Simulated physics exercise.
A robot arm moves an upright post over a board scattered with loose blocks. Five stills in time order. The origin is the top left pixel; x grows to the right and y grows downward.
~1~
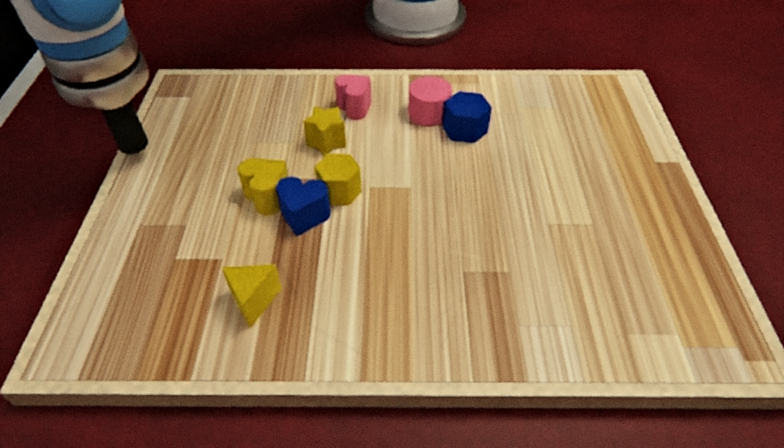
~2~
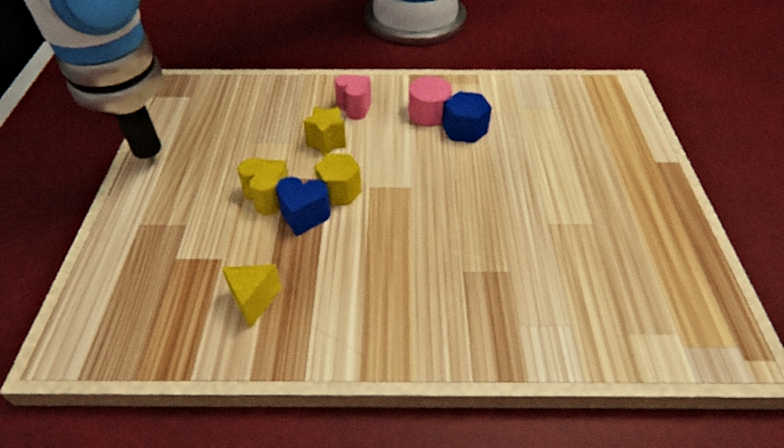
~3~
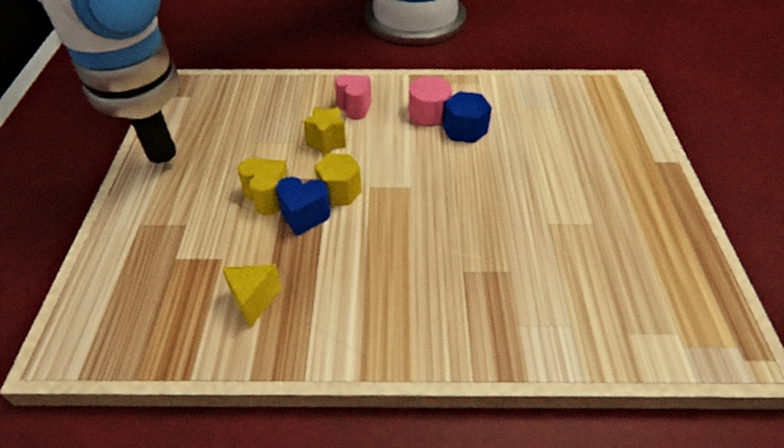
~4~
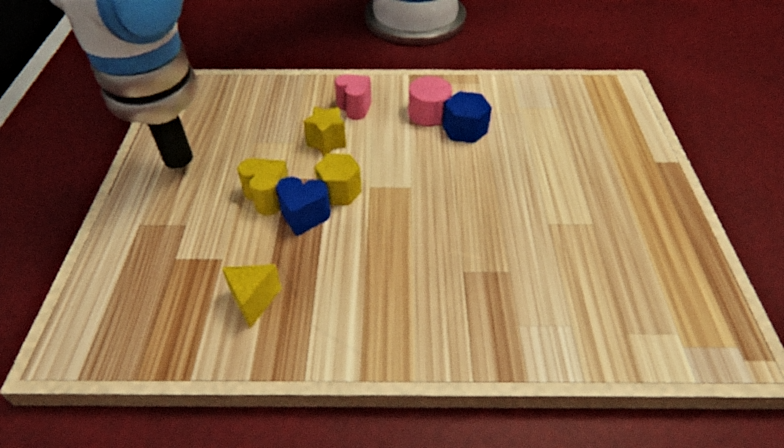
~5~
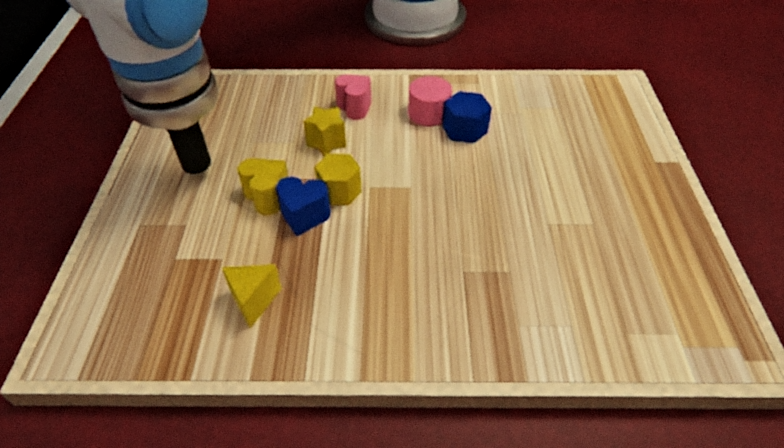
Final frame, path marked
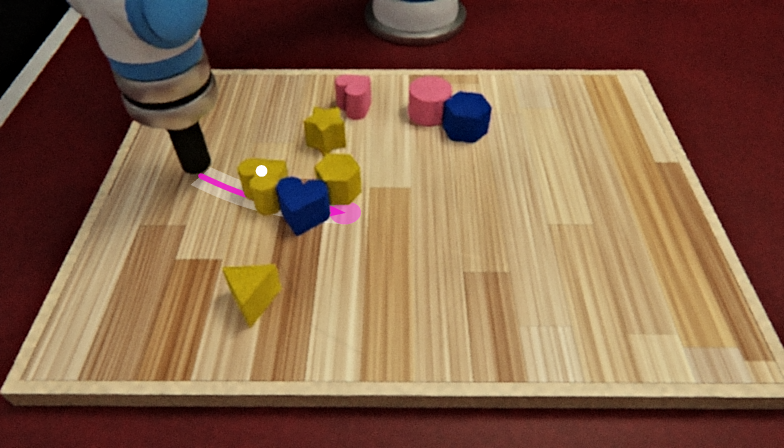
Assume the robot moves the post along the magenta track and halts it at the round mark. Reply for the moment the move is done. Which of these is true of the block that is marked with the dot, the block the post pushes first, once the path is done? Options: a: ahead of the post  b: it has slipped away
a - ahead of the post.
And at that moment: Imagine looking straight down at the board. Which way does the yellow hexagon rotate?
It spins anti-clockwise.
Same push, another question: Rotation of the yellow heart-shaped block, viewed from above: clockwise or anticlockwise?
Rotation: Clockwise.
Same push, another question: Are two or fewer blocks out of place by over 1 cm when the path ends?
No
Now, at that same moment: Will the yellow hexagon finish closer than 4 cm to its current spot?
Final answer: Yes.
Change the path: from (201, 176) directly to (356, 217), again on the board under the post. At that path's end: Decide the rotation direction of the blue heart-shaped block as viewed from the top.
It goes anticlockwise.
Path on the board, from (201, 176) via (266, 201), ending at (346, 213); the dot is on the yellow heart-shaped block.
The first path, step by step. One third of the way, post (240, 182); yellow heart-shaped block (276, 175); blue heart-shaped block (314, 196).
Two thirds of the way, post (290, 195); yellow heart-shaped block (328, 189); blue heart-shaped block (365, 215), turned 15° clockwise; yellow hexagon (360, 165), turned 35° anticlockwise.
At the end, post (345, 201); yellow heart-shaped block (376, 206), turned 35° clockwise; blue heart-shaped block (403, 239), turned 15° clockwise; yellow hexagon (360, 164), turned 35° anticlockwise.
